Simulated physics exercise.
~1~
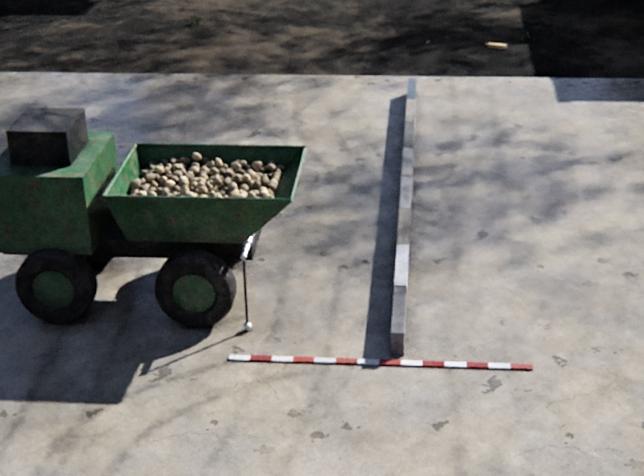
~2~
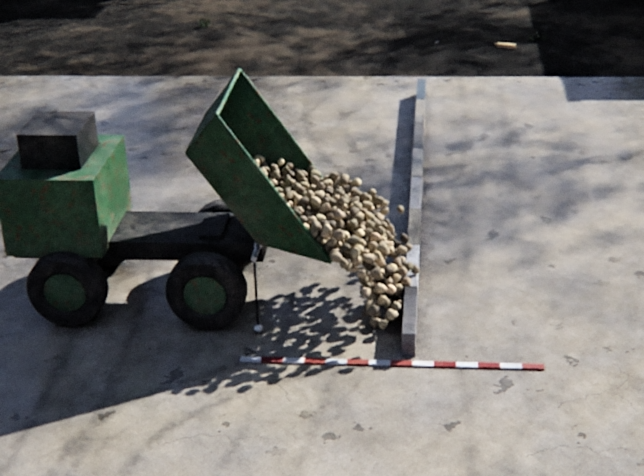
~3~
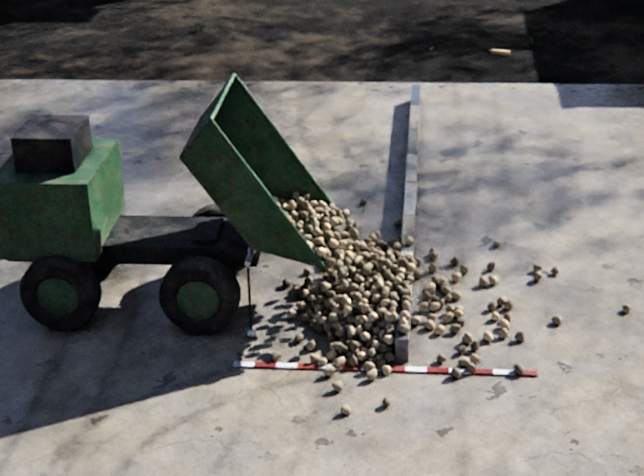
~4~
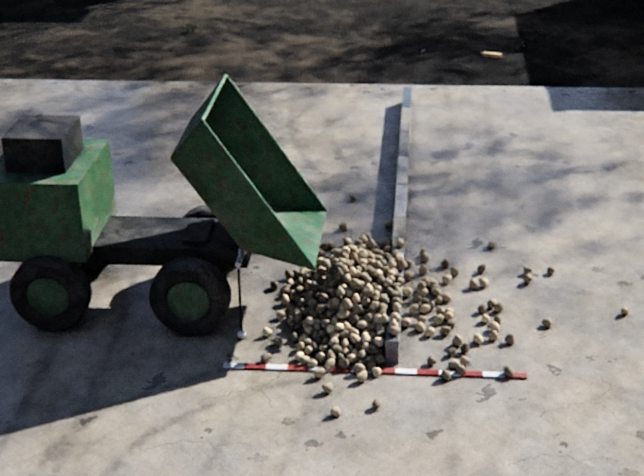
The video shows a small green dumper tipping its body and pouring round stones onto pale ground against a low kerb. Most settle in a heap on the near side beneath the raised, emptied body, while some lie scattered beyond the kerb to the right.
